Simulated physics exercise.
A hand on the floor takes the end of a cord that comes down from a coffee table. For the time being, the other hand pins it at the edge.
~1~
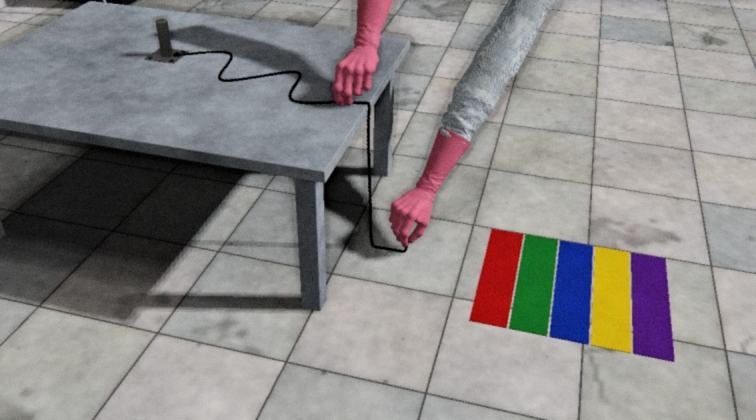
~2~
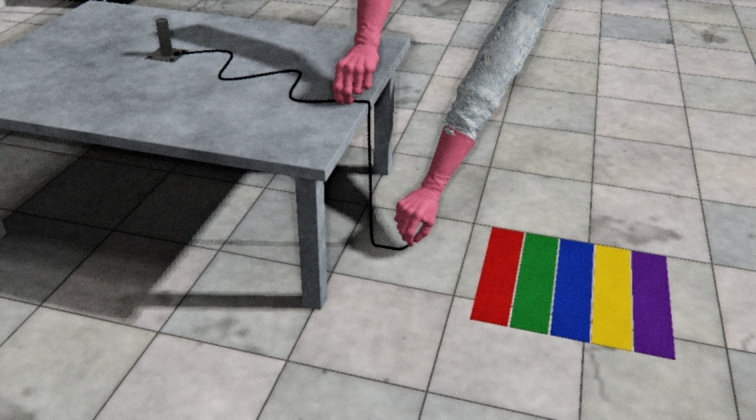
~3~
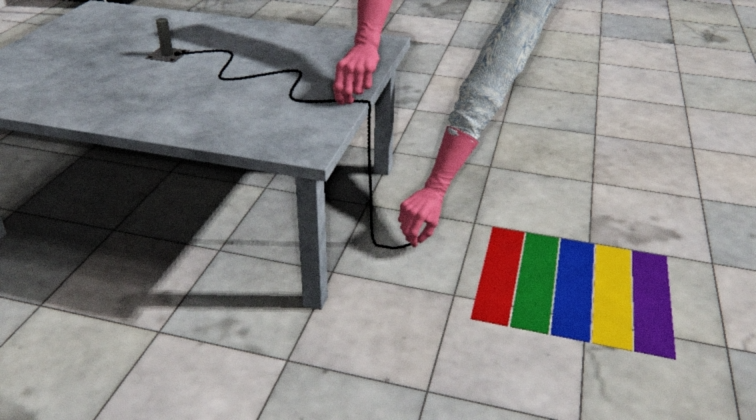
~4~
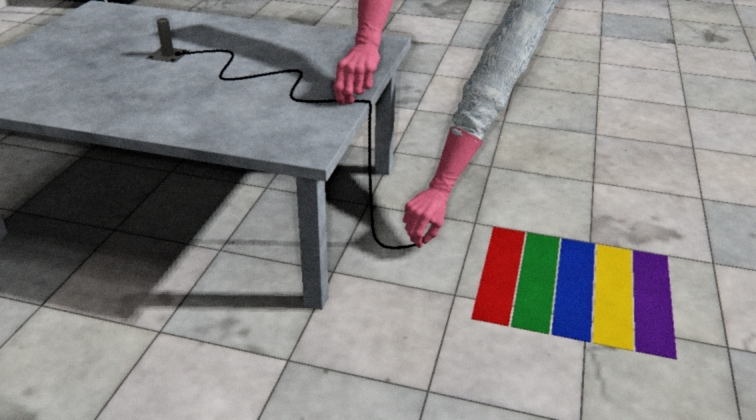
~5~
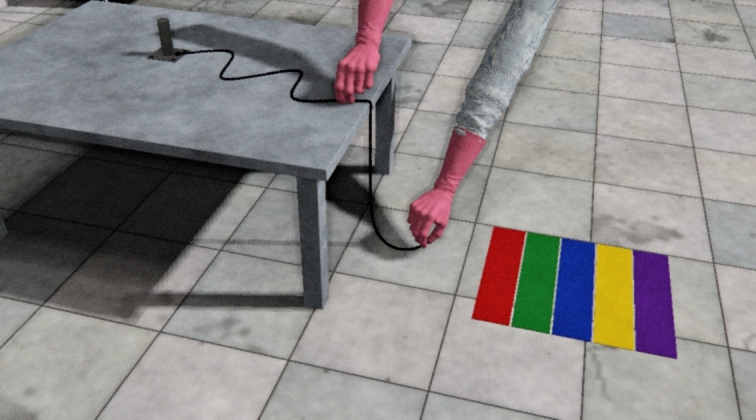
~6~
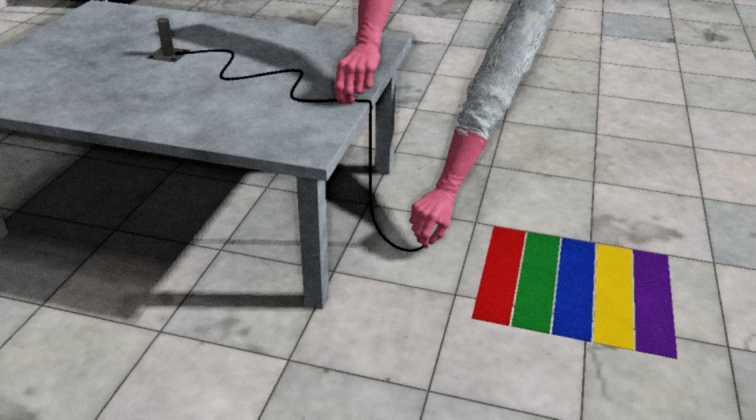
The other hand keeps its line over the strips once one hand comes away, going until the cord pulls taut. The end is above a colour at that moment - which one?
The purple one.
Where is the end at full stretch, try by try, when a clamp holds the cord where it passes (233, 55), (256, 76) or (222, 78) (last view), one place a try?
First near (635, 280), then near (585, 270), then near (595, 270).
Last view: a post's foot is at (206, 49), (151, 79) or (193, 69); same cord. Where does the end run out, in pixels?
Going by the last picture, roughly (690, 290), (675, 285) and (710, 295).
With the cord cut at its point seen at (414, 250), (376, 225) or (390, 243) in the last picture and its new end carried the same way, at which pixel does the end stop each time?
Taking the tries in order gives (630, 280), (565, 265) and (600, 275).
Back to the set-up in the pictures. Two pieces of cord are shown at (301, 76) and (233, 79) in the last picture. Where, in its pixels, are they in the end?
Well, the first one sits at (364, 94), and the second one sits at (289, 79).
Soon after, end near (590, 271); over blue.
Then, end near (631, 279); over yellow.
At full stretch, end near (656, 283); over purple. It gets as far as the purple strip.
